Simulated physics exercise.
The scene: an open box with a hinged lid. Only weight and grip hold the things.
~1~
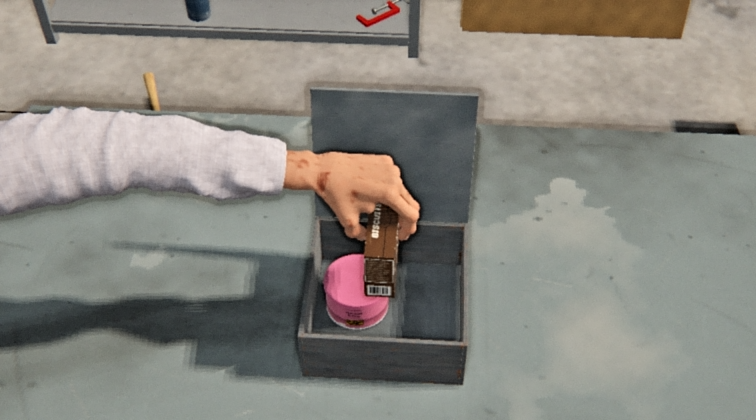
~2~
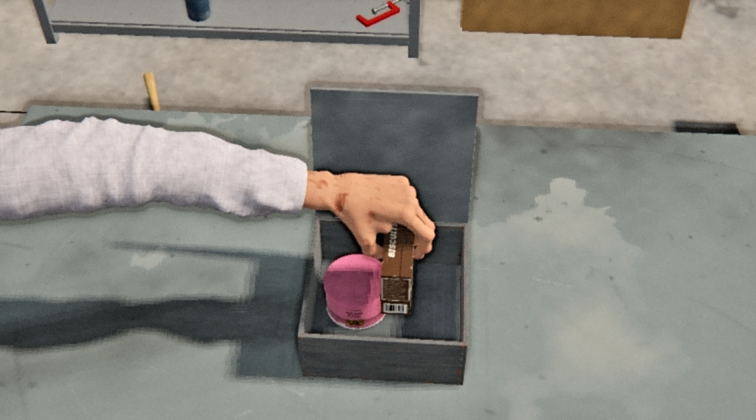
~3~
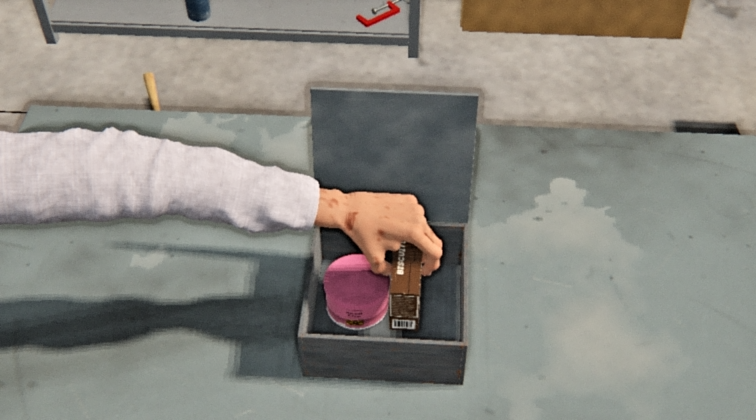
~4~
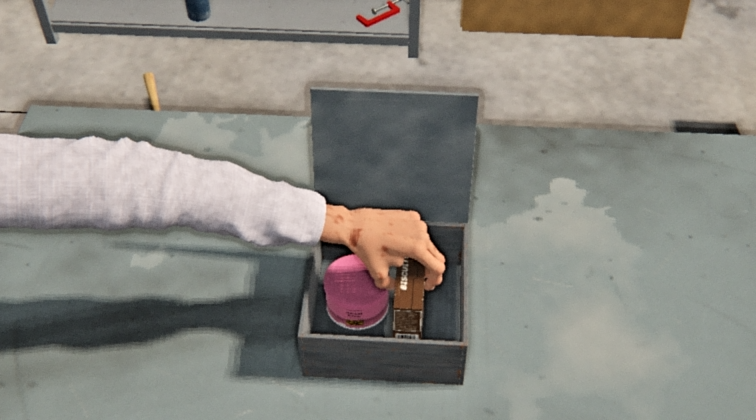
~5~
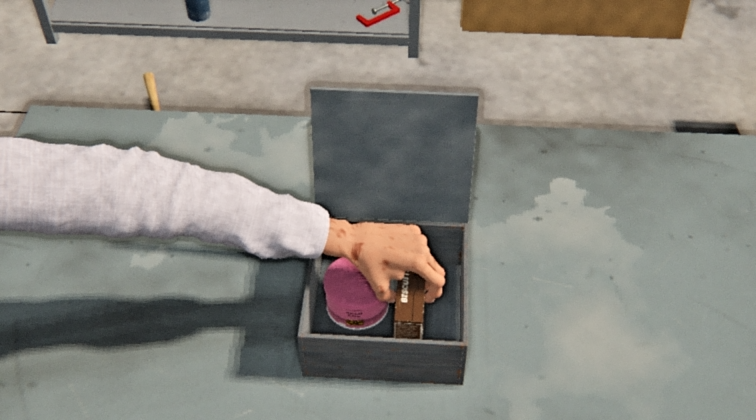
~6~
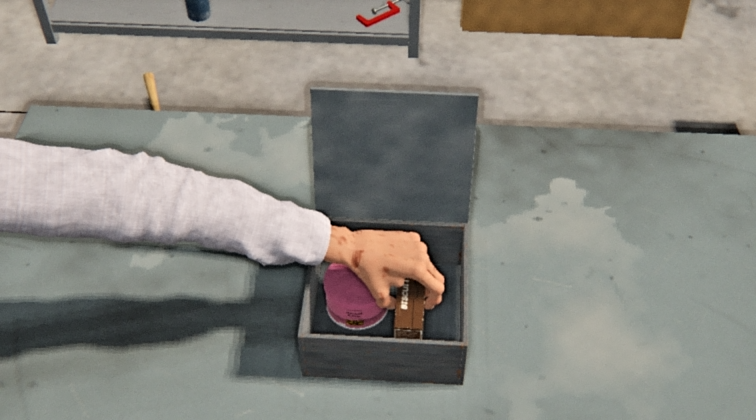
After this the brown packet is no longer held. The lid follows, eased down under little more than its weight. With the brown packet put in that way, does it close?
The lid closes.
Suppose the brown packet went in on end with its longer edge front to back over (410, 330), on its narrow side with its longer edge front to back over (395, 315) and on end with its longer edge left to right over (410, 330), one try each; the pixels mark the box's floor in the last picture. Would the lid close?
First try: It will not close; second try: It closes; third try: It stays ajar.
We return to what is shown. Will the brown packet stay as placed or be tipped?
It keeps its pose.
Then, 1.40 s past the last view, lid 72° above the rim.
Then, 2.00 s past the last view, lid 29° above the rim.
Finally, lid shut; both still in place. Final places as the last picture's camera would see them, brown packet near (410, 310).
